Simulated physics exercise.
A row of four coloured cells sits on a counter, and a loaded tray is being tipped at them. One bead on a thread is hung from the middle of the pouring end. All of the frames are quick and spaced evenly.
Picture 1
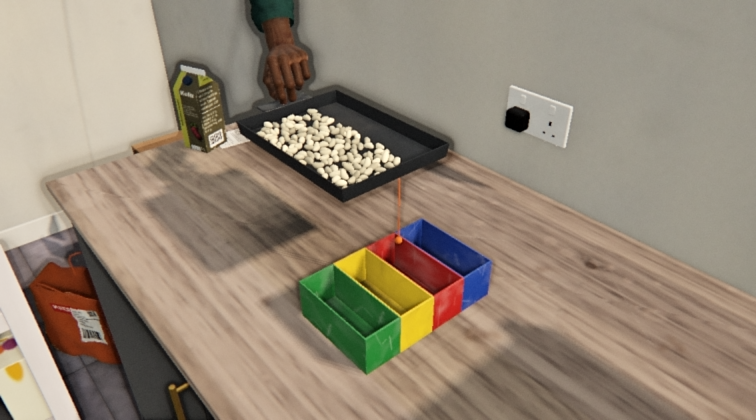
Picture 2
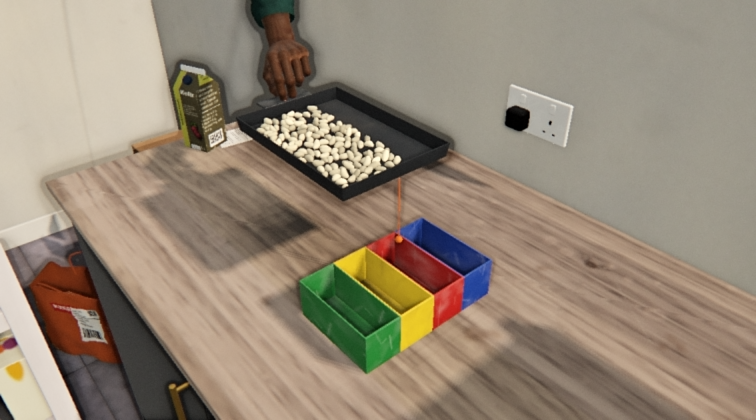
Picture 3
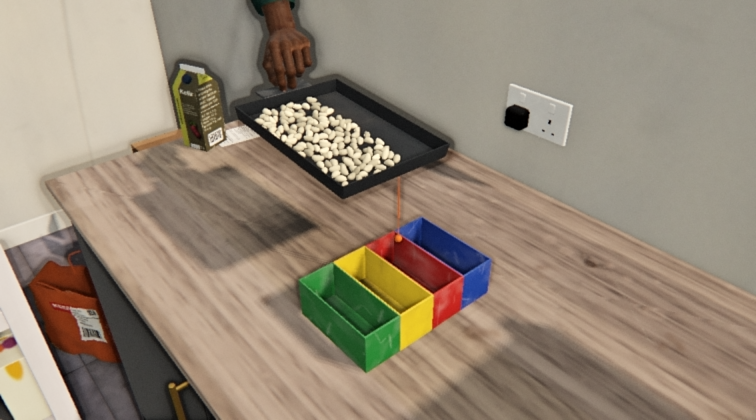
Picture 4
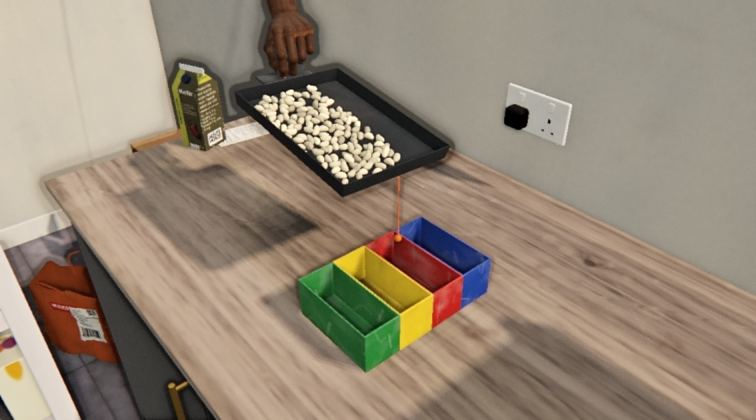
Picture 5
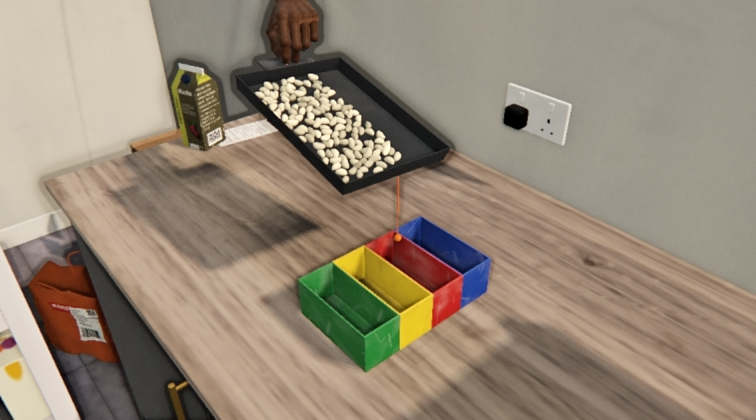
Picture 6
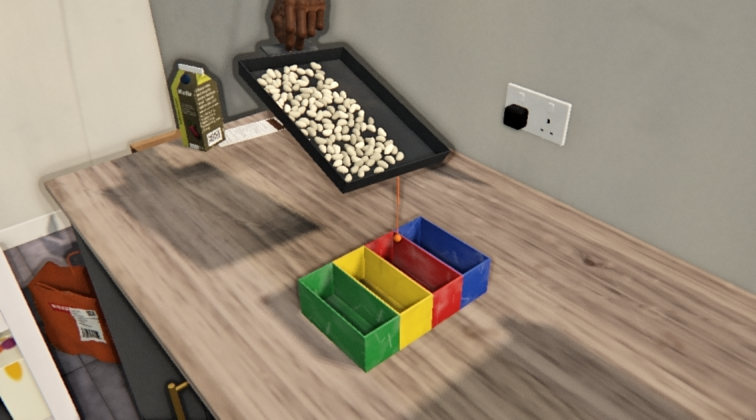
A wood-topped counter against a grey wall is seen from above at an angle, with a carton at the back and a socket on the right. A black tray of white beans, an orange bead hanging on a thread from its near end, sits above green, yellow, red and blue cells. The view stays still as a green-sleeved hand rises behind the tray, whose far end lifts steadily while its near end dips slightly rightward.
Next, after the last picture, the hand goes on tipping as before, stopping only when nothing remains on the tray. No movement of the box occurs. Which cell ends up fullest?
The blue cell.
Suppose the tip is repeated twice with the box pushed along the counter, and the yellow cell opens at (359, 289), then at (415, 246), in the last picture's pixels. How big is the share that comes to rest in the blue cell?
Roughly 30 per cent, and 10 per cent.
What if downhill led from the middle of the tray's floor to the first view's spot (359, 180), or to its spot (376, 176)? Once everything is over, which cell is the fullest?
Try 1 - the cell in yellow / try 2 - the yellow cell.
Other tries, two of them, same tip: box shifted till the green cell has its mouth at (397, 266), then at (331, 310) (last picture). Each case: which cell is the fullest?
Try 1 - red; try 2 - that blue cell.
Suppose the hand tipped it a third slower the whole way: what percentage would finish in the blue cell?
Around 50 percent.
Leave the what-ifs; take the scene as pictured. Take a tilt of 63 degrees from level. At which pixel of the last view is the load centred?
(407, 142).
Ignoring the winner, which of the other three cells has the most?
The cell in red.
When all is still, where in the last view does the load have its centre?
Close to (456, 276) in the last picture.
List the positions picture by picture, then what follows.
In the first frame, corners of the pouring end at (343, 188) and (447, 143), level; middle of the load at (323, 144), white beans; bead on its thread at (399, 240); green cell at (383, 343); yellow cell at (417, 321); red cell at (448, 301); blue cell at (476, 283).
In the second frame, corners of the pouring end at (343, 187) and (447, 143), level; middle of the load at (323, 142).
In the third frame, corners of the pouring end at (343, 185) and (447, 143), tipped barely, lowest at the right corner; middle of the load at (323, 136).
In the fourth frame, corners of the pouring end at (344, 183) and (447, 145), tipped a little, lowest at the right corner; middle of the load at (323, 129).
In the fifth frame, corners of the pouring end at (346, 182) and (448, 147), tipped clearly, lowest at the right corner; middle of the load at (324, 121).
In the sixth frame, corners of the pouring end at (348, 181) and (448, 150), tipped clearly, lowest at the right corner; middle of the load at (326, 114); green cell at (382, 341); yellow cell at (416, 319); red cell at (447, 299); blue cell at (475, 281).
Soon, tray tipped steeply; all on the tray.
A while on, tray tipped past a quarter turn; most on the tray; a small part in the blue cell; a stray few in the red cell; about a quarter falling or outside the box.
Towards the end, tray tipped past a quarter turn; about a third in the blue cell; about a quarter in the red cell; a stray few in the yellow cell; about a third falling or outside the box.
Finally, tray tipped past a quarter turn; about a third in the blue cell; about a quarter in the red cell; a stray few in the yellow cell; none in the green cell; about a third outside the box.
